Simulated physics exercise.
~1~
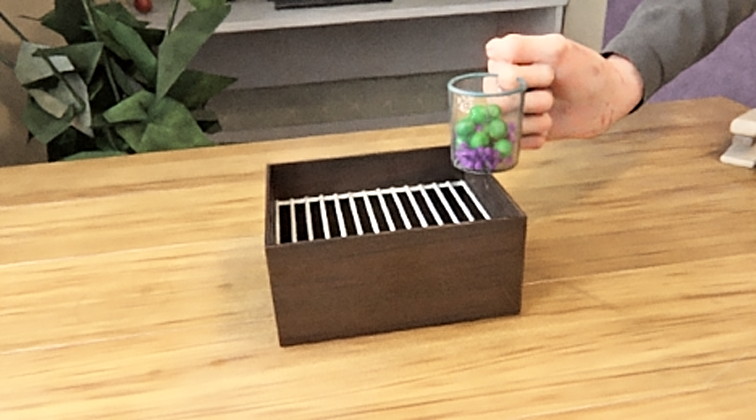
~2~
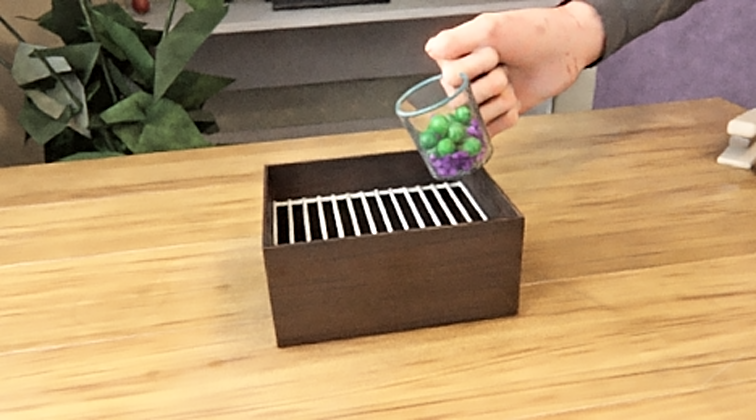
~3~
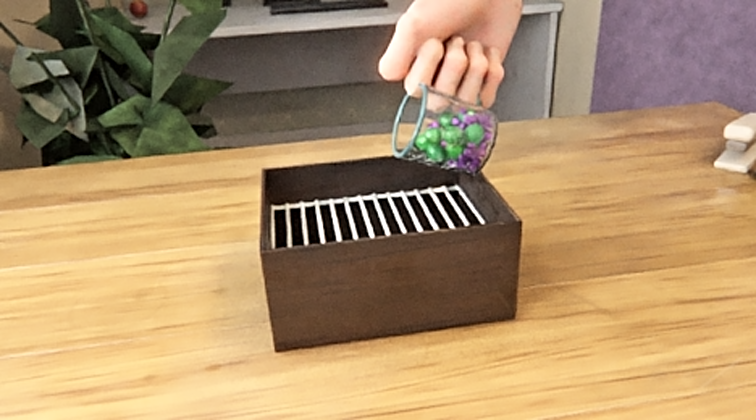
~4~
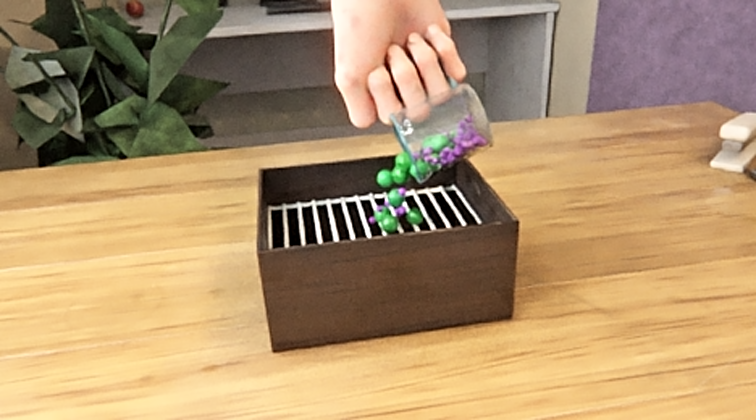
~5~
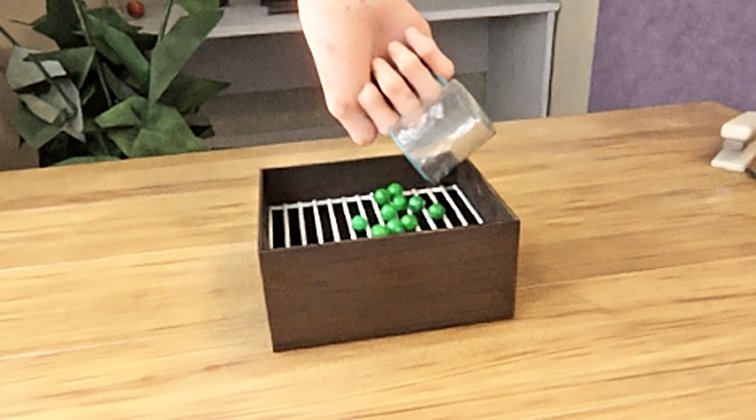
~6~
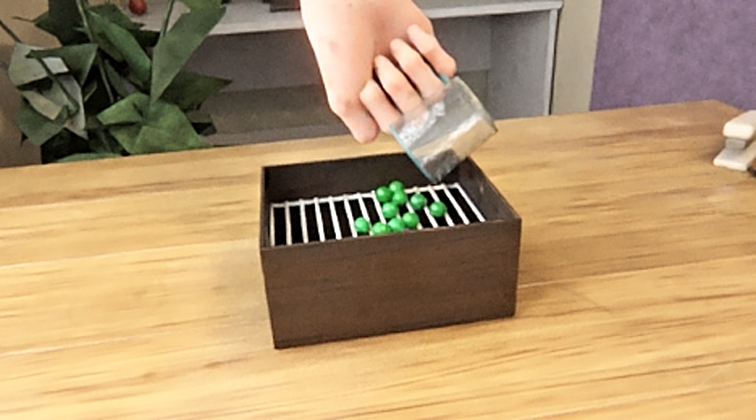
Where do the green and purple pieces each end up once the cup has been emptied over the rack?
The purple pieces drop through the gaps into the box below. The green pieces are caught and stay on top of the rack.
